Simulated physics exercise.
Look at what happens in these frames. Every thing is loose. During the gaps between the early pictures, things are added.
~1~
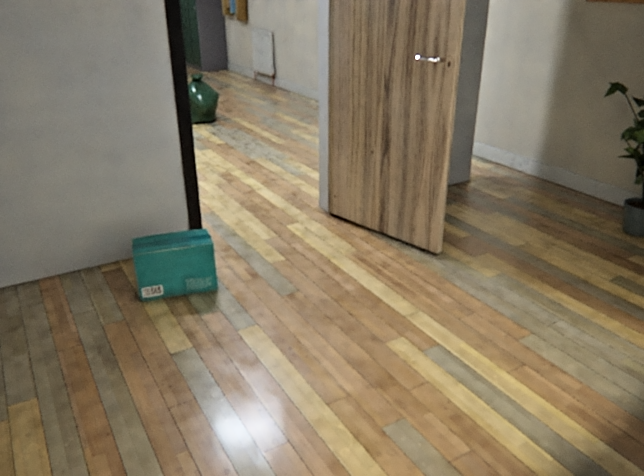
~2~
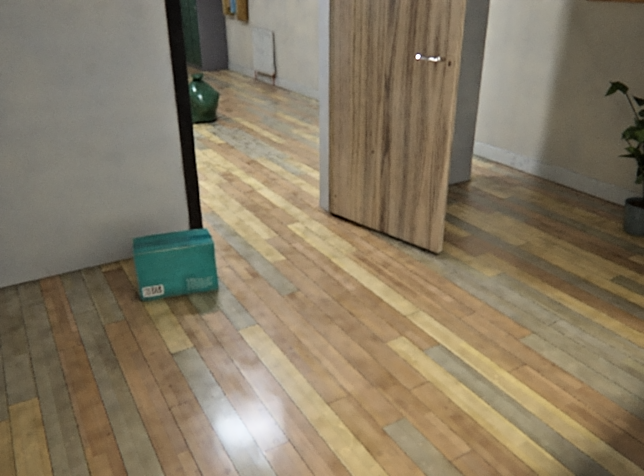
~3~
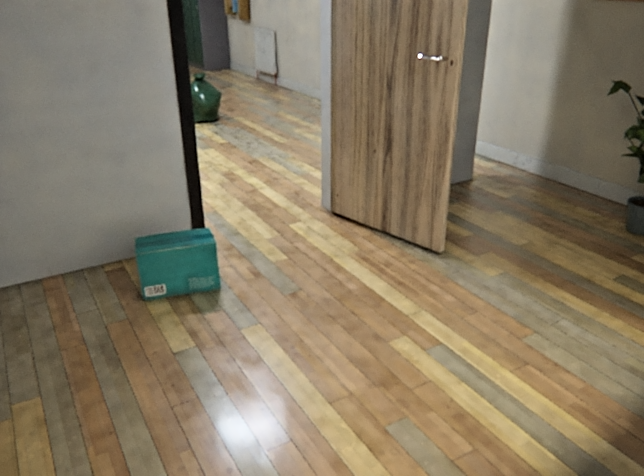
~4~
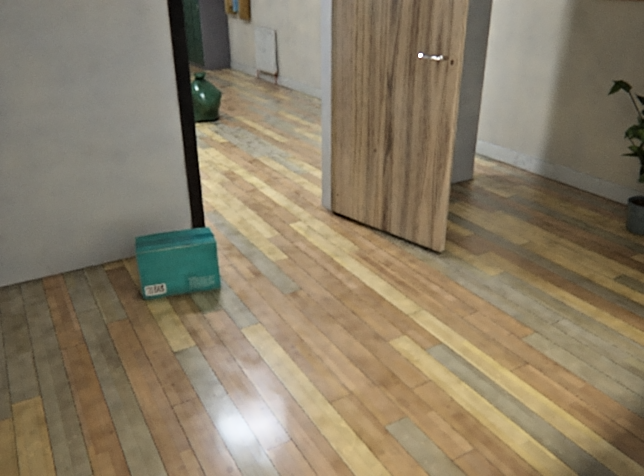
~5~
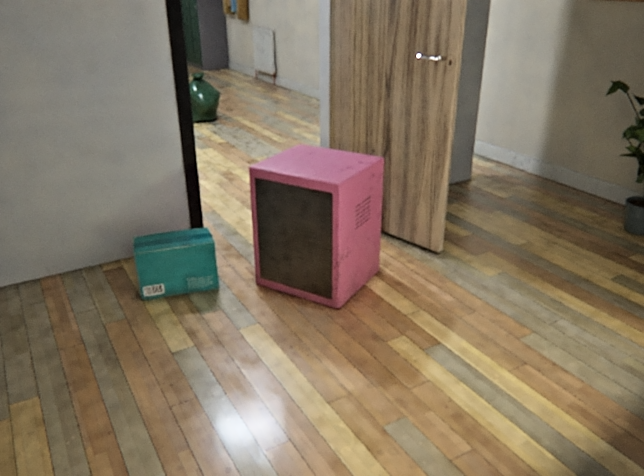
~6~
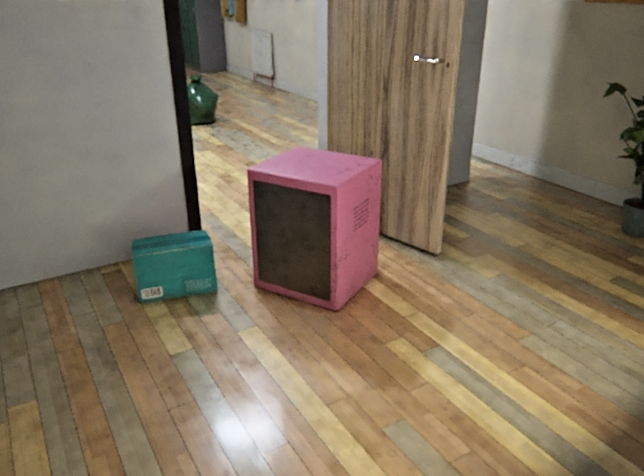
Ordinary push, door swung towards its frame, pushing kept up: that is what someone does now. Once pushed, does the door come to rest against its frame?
No. Most likely it will leave a gap.
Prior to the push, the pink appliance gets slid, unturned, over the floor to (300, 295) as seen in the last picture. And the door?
Observation: Afterwards the door is stopped partway.
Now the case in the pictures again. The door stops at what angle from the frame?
Around 75 degrees.
Then, 0.40 s after the last picture, door at 97°.
Then, 0.60 s after the last picture, door at 87°.
Then, 0.80 s after the last picture, door at 78°.
At rest, door at 77°; both in place. Seen from the same camera at the end, pink appliance near (314, 225).
